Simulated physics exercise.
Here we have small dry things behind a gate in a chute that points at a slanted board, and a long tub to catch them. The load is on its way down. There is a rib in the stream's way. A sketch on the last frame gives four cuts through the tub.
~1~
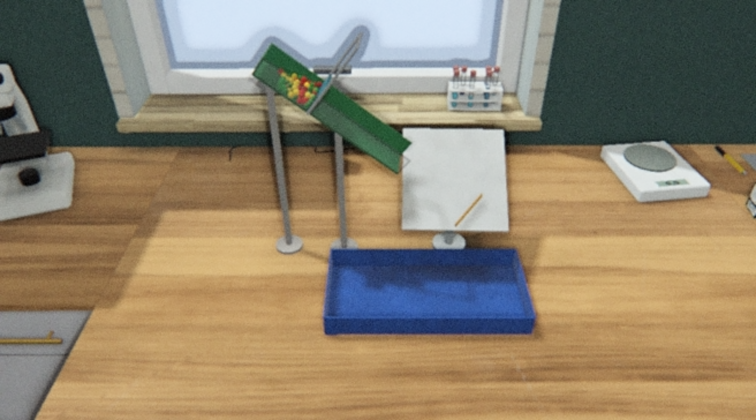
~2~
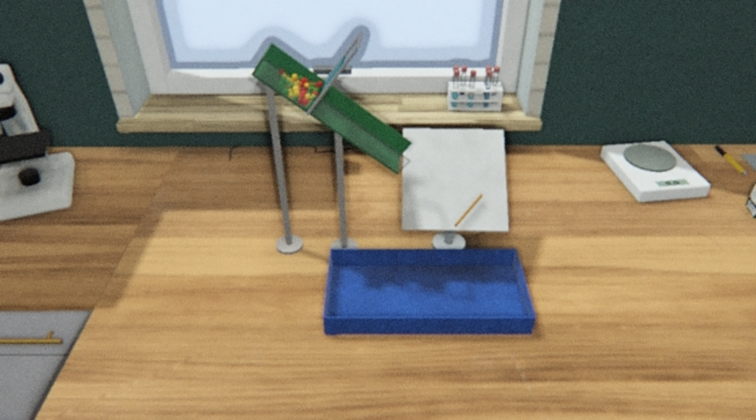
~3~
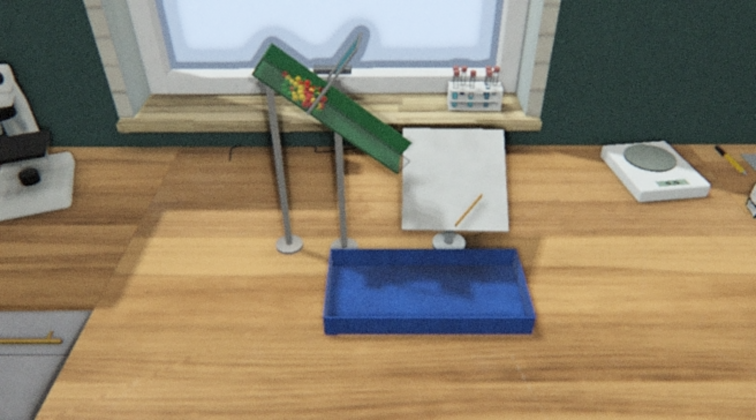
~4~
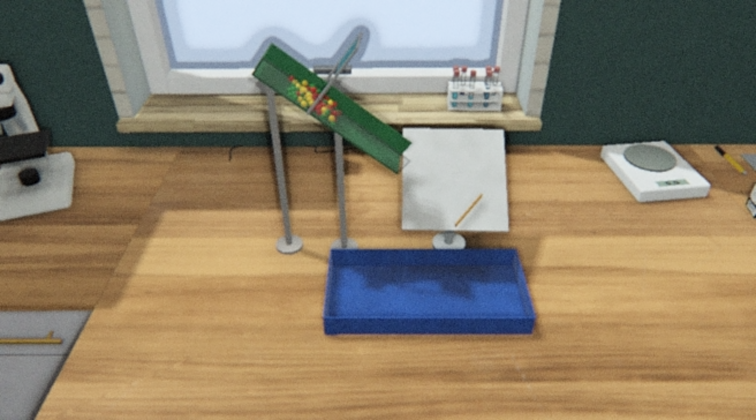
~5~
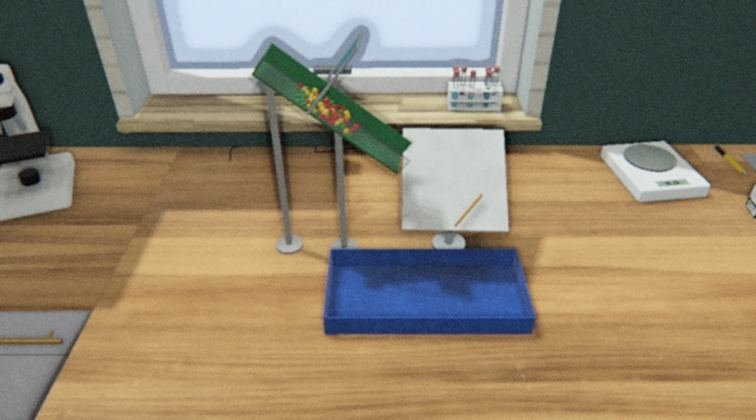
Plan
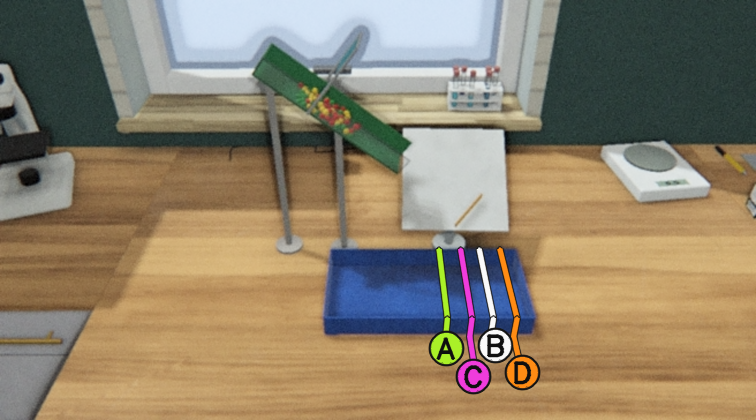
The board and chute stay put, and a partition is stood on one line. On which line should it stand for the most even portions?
The best line is A.
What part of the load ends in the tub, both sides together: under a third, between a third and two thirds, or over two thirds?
It is over two thirds.
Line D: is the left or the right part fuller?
More lands on the left.
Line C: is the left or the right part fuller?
More lands on the left.
On the marked copy, line A crosses the front rim at (447, 317); line B crosses the front rim at (493, 317); line C crosses the front rim at (471, 317); line D crosses the front rim at (516, 317).
Choosing A, of what is caught, about half on the left of the divider, about half on the right.
Choosing B, of what is caught, most on the left of the divider, a small part on the right.
Choosing C, of what is caught, most on the left of the divider, about a quarter on the right.
Choosing D, of what is caught, nearly all on the left of the divider, a small part on the right.
